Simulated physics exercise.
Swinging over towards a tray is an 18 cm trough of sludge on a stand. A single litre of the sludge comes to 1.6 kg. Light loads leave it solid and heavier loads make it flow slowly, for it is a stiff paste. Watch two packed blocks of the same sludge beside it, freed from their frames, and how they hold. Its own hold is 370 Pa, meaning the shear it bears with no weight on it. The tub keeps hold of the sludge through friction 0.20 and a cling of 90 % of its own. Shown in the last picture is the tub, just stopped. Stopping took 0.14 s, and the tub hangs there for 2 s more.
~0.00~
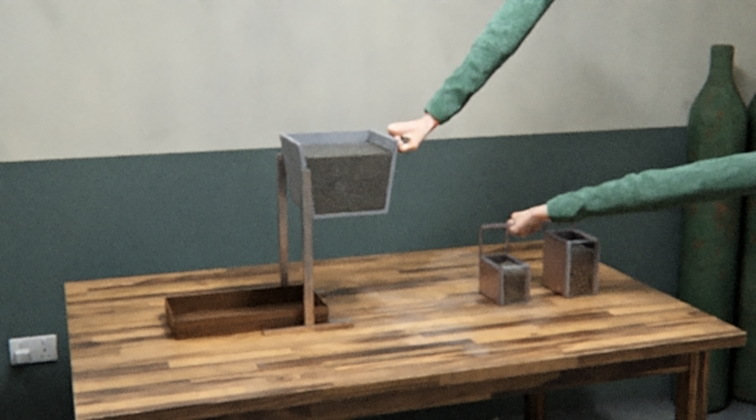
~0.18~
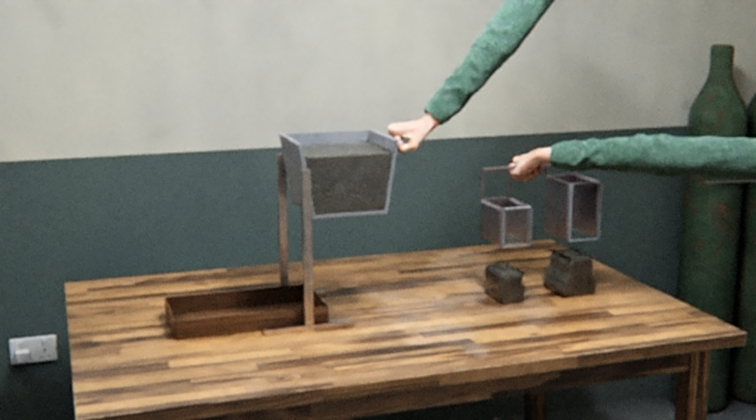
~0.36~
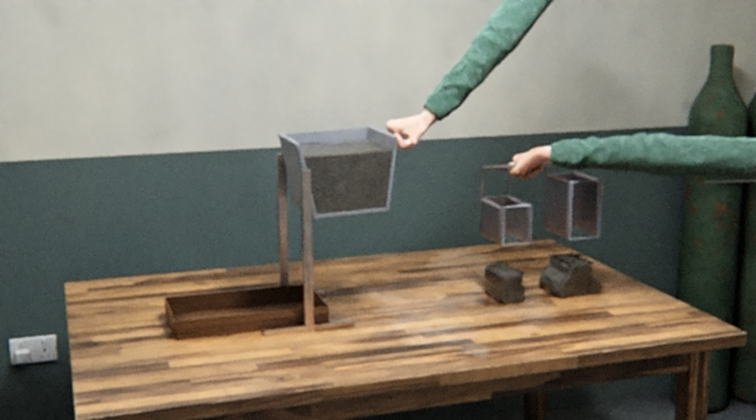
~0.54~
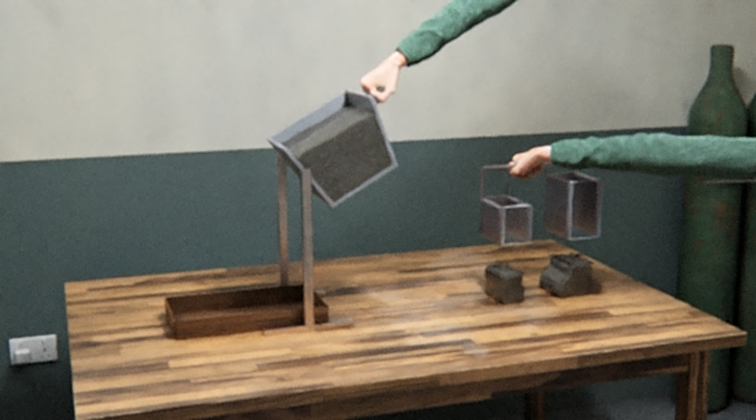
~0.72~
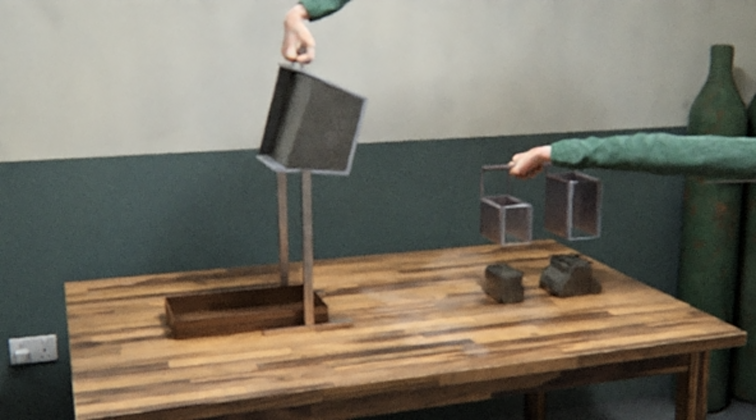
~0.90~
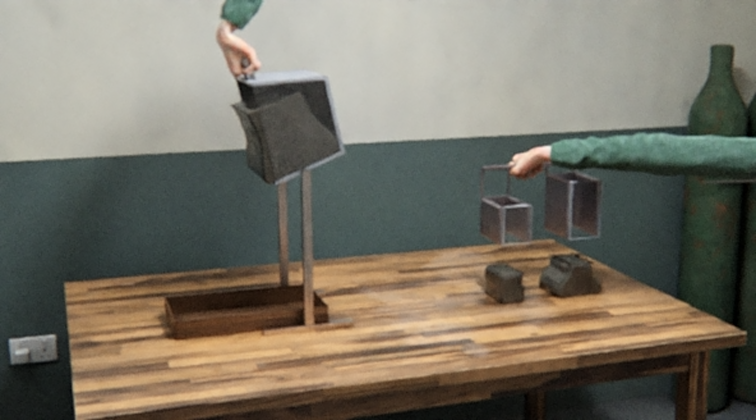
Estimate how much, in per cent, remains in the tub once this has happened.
I would say about 0 per cent remains in the tub.
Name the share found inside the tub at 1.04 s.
Some 35 per cent.
By 1.04 s, the tub is at 102 degrees and holds 34 %.
By 1.21 s, the tub is at 102 degrees and holds 15 %.
By 1.38 s, the tub is at 102 degrees and holds 0 %.
By 1.55 s, the tub is at 102 degrees and holds 0 %.
By 2.90 s, at the end, the tub is at 102 degrees and holds 0 %.
